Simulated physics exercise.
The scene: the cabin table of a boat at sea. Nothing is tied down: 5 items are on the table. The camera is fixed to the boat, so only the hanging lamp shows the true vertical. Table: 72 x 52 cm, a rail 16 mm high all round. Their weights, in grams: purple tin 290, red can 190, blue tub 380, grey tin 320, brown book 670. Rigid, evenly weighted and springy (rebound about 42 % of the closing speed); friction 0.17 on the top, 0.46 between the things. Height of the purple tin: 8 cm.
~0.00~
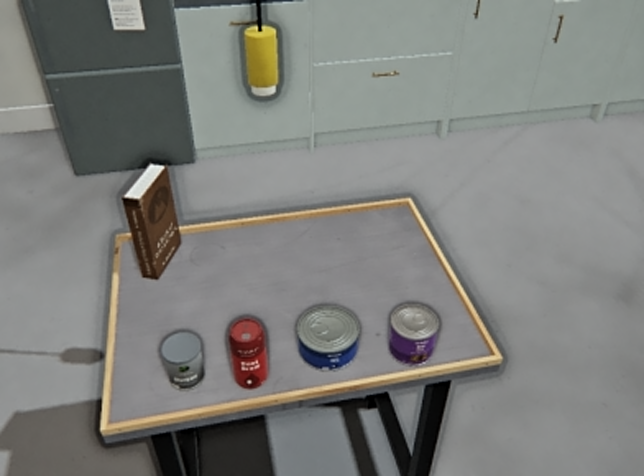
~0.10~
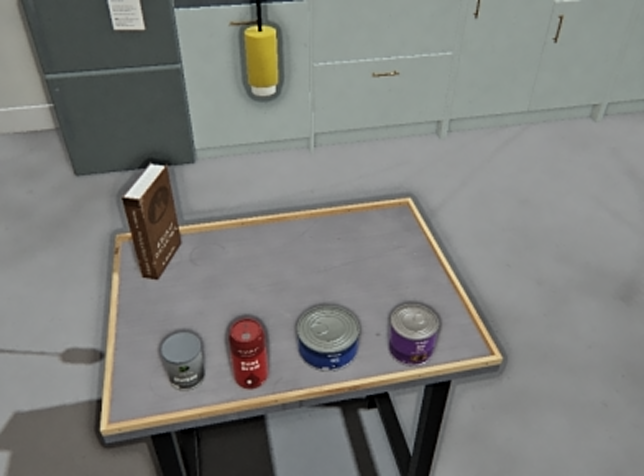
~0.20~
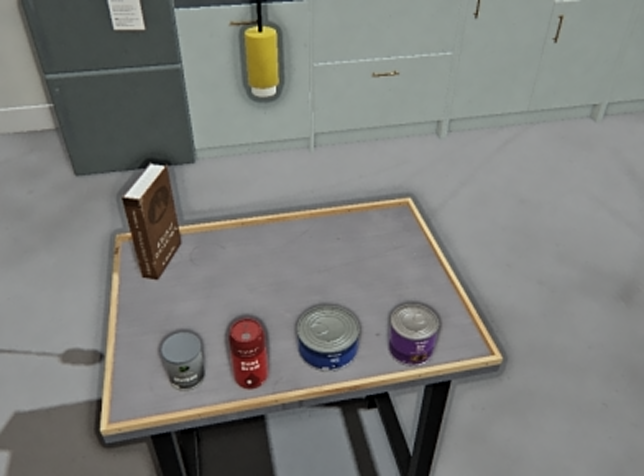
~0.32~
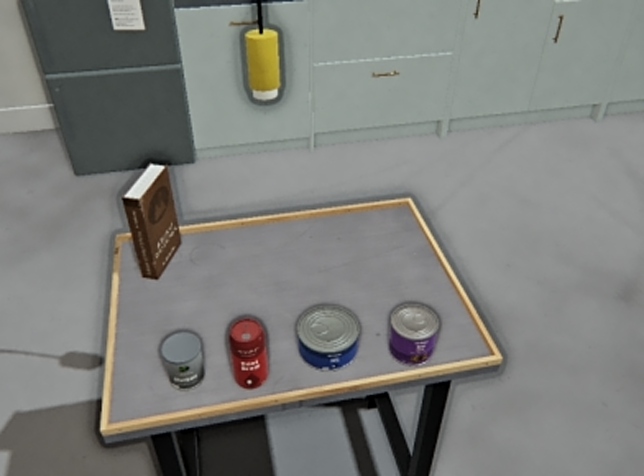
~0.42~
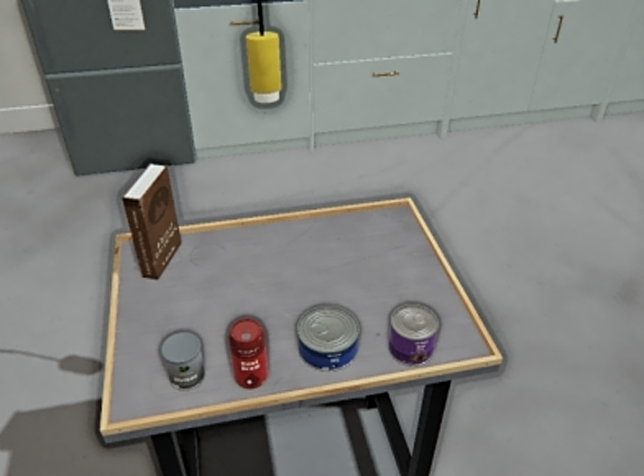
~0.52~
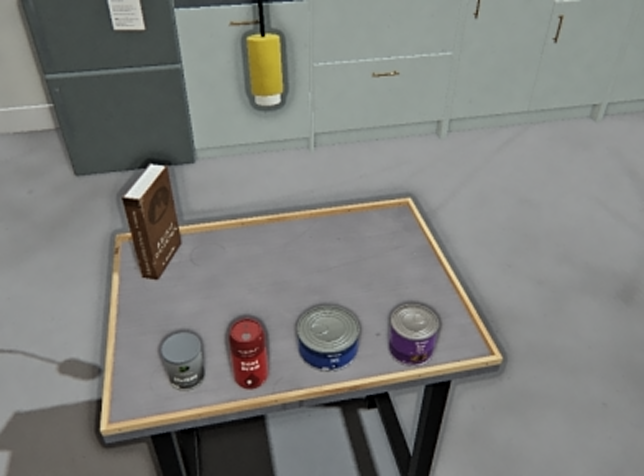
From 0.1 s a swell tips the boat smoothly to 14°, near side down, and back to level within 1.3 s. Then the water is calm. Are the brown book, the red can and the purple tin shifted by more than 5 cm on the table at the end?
The brown book gets shifted; the red can holds its spot; the purple tin holds its spot.
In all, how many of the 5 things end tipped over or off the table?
0 of them.
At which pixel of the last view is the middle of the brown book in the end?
At about (155, 255).
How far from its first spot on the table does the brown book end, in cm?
Some 11 cm.
After 0.82 s, heel 14°, near side down; brown book slid 2 cm near (154, 229); red can slid 2 cm near (250, 365); purple tin slid 2 cm near (416, 342).
After 1.02 s, heel 9°, near side down; brown book slid 7 cm near (154, 242); red can slid 2 cm near (250, 366); purple tin slid 2 cm near (416, 342).
At rest (1.9 s), not toppled but over 5 cm from the start, grey tin and brown book; the other 3 in place, give or take 5 cm. Seen from the same camera at the end, brown book near (155, 255), red can near (250, 366).
